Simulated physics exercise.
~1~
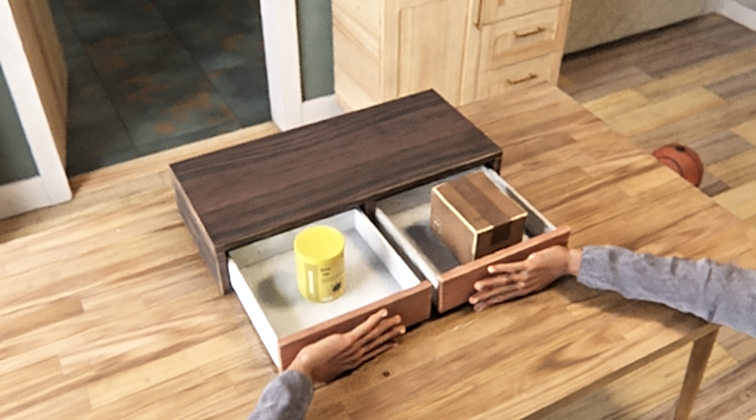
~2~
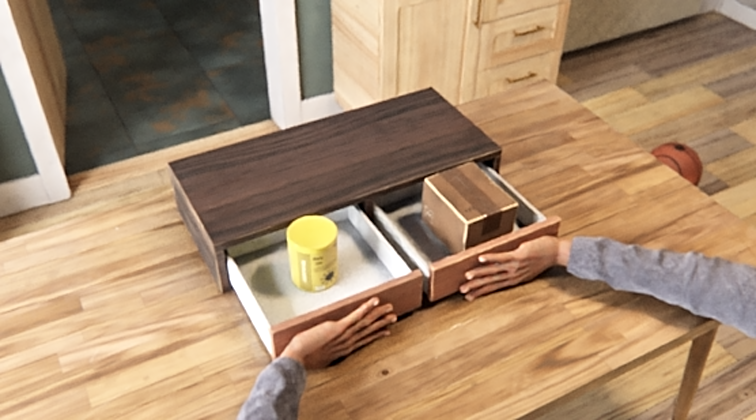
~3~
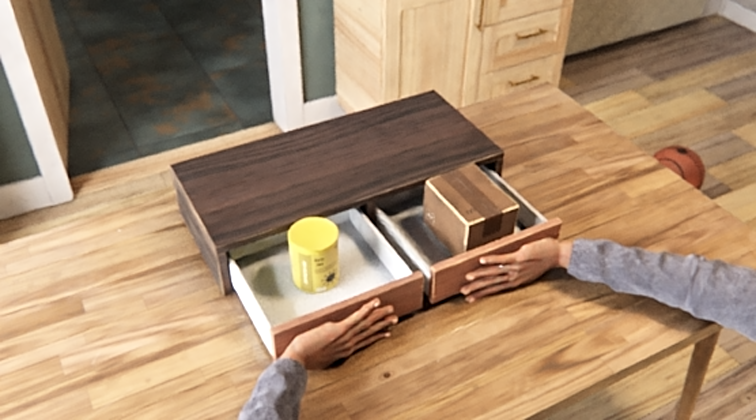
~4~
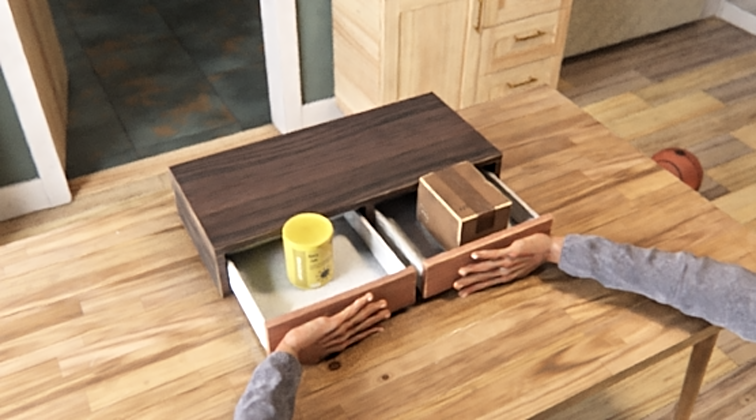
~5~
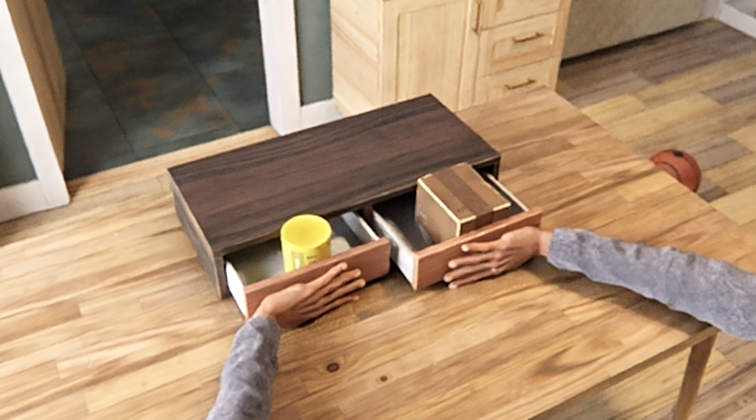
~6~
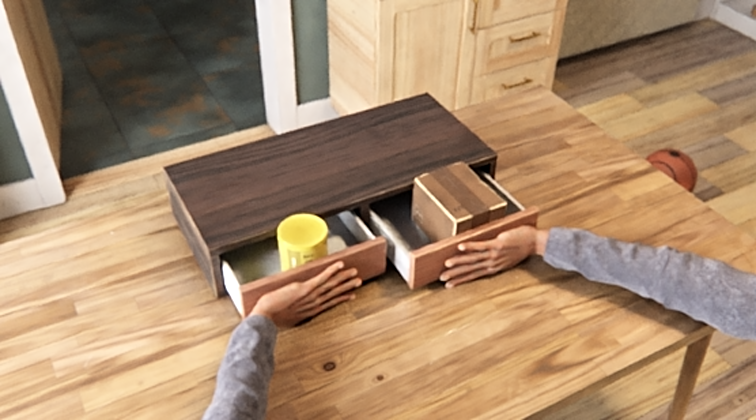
Two hands pushed at the open drawers of a small dark wooden chest on a table, the left holding an upright yellow tub and the right a brown box. Both slid partway in, the left one farther, but were still ajar at the end.
